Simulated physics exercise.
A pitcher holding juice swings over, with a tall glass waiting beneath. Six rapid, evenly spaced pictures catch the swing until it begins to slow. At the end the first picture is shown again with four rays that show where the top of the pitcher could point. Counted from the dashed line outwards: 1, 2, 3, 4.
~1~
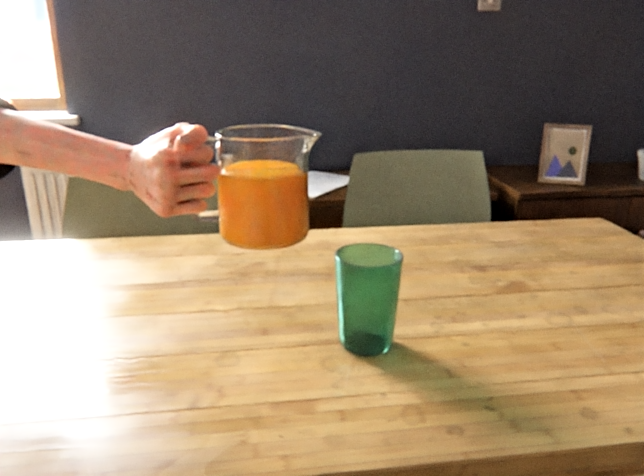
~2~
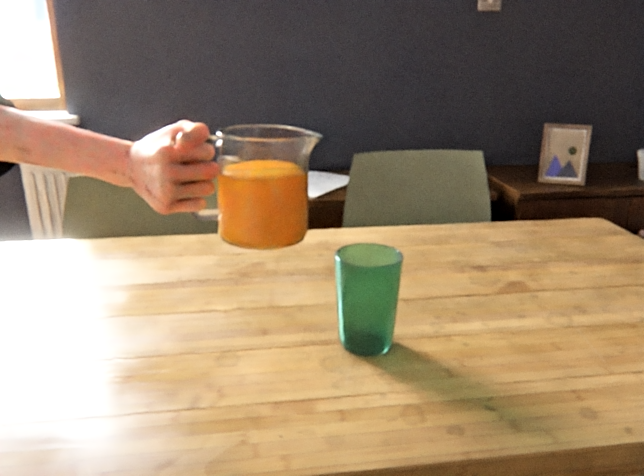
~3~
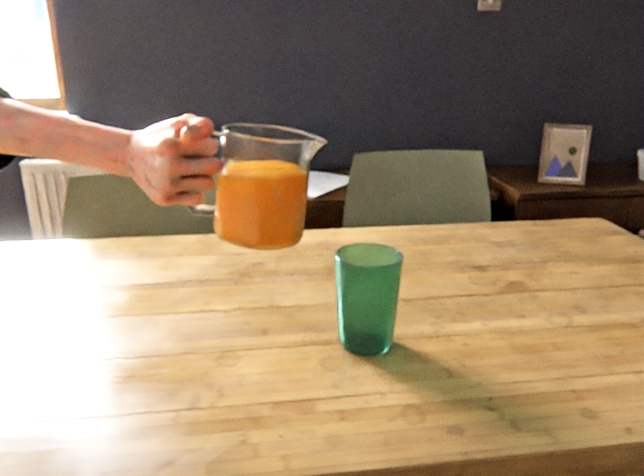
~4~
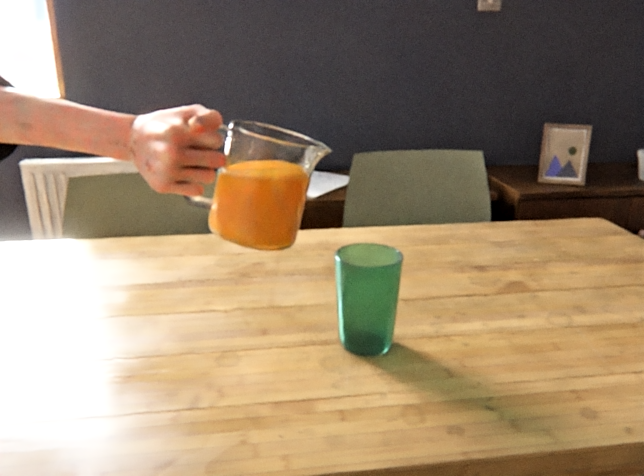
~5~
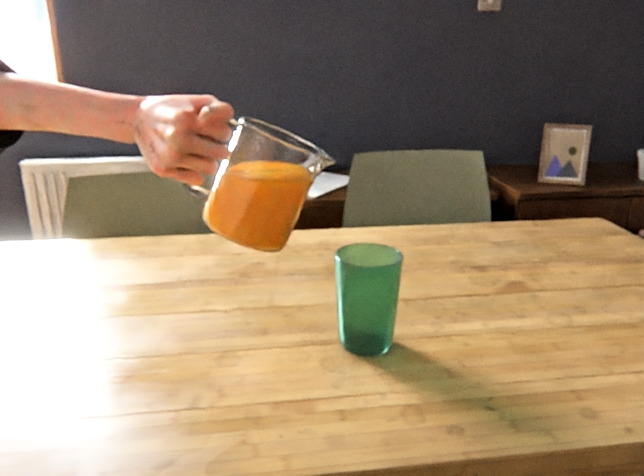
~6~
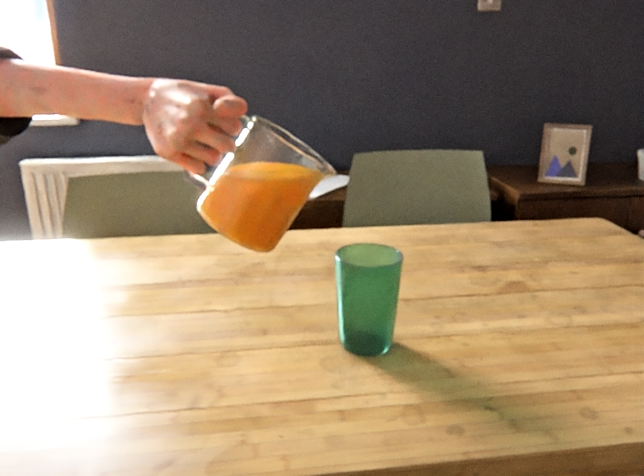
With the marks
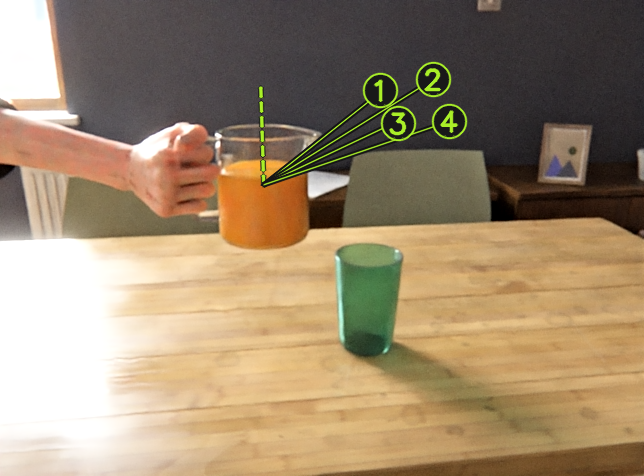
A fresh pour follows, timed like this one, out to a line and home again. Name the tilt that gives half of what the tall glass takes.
Take 3.
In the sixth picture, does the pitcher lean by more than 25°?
Yes, it does.
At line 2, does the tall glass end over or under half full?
Under.
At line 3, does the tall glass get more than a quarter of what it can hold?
Yes.
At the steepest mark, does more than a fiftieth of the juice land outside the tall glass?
No.
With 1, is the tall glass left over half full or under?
Under half.
On the marked copy, 1 at (367, 102); 2 at (419, 88); 3 at (382, 128); 4 at (433, 126).
If 1 is chosen, the tall glass ends with about 18 % of what it can hold.
If 2 is chosen, the tall glass ends with about 33 % of what it can hold.
If 3 is chosen, the tall glass ends with about 49 % of what it can hold.
If 4 is chosen, the tall glass ends with about 65 % of what it can hold.
